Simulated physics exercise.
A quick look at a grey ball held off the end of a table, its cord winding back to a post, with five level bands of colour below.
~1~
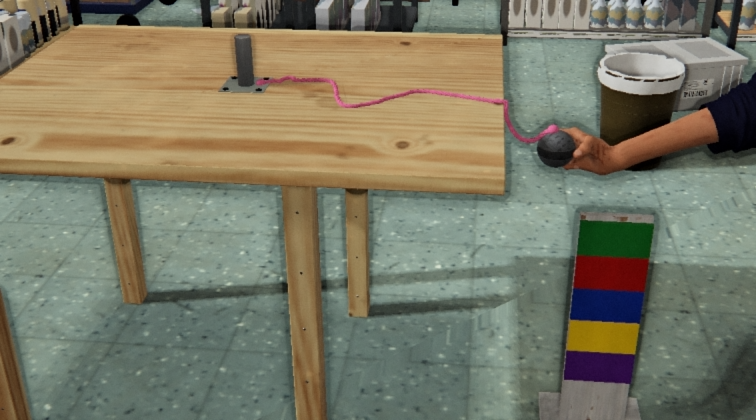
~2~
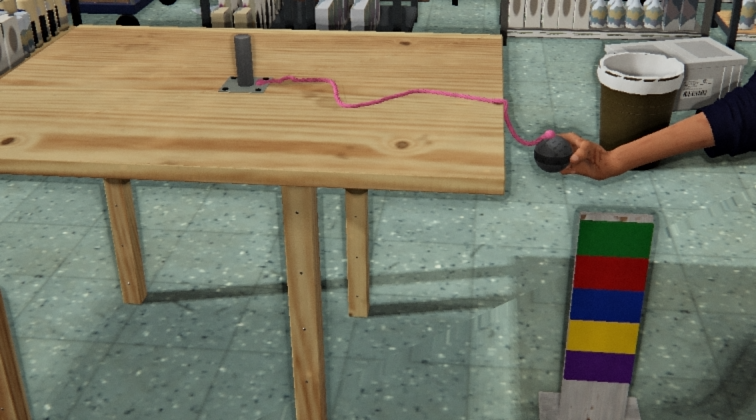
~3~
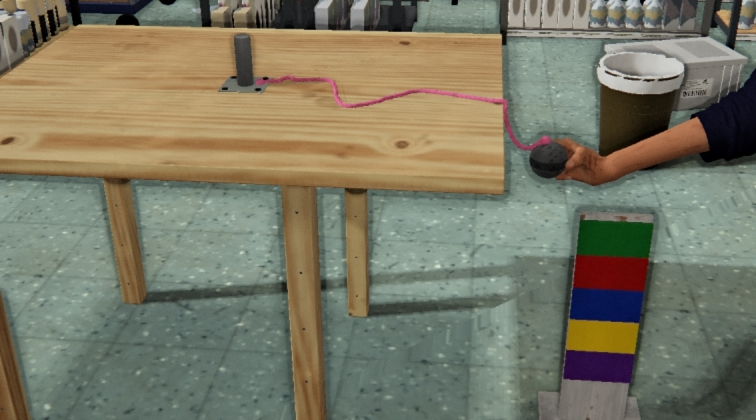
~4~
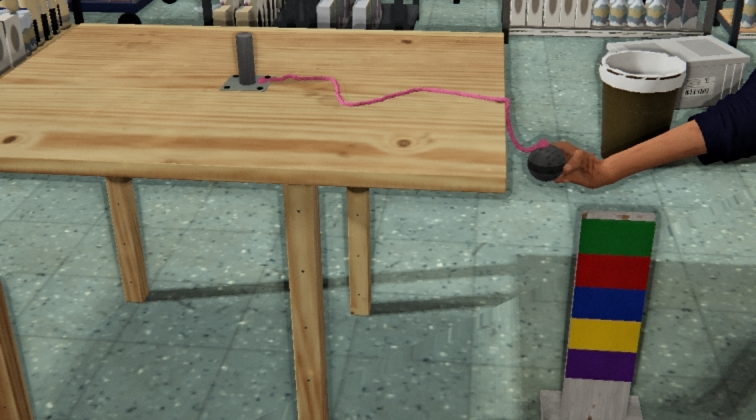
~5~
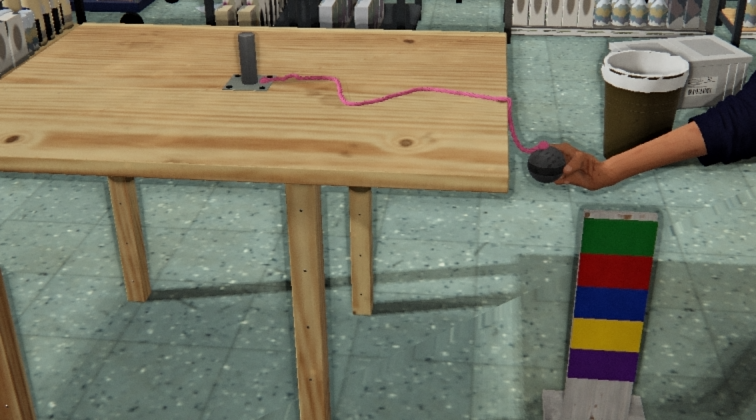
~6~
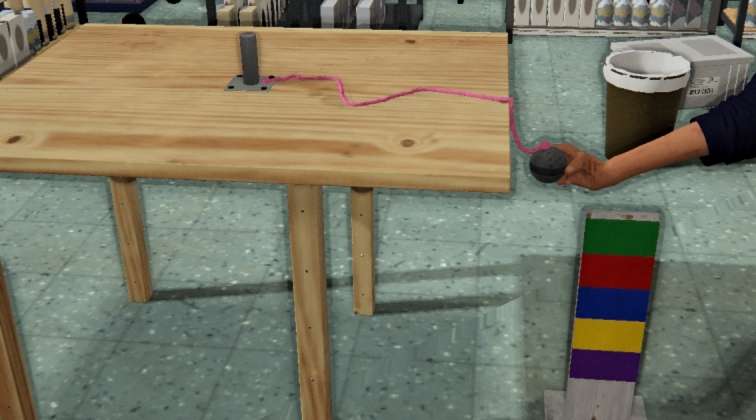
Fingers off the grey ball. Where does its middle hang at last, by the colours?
The cord holds its middle at red.
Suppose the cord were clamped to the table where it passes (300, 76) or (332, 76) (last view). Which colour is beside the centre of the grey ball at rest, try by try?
In that order: Red; red.
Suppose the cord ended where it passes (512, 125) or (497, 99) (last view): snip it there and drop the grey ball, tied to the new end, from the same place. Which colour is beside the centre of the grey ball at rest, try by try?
Try by try: Green; above them all.
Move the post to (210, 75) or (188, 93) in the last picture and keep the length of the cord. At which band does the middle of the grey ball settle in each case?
One after the other, green; green.
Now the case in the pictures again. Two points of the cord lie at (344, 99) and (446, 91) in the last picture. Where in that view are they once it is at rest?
Near (406, 87) and (510, 114).
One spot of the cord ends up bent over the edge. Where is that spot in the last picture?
It lies at about (427, 90).
A little later, ball near (525, 257); level with red.
Next, ball near (469, 248); level with red.
Later still, ball near (504, 259); level with red.
When it is over, ball near (508, 254); level with red. At red.
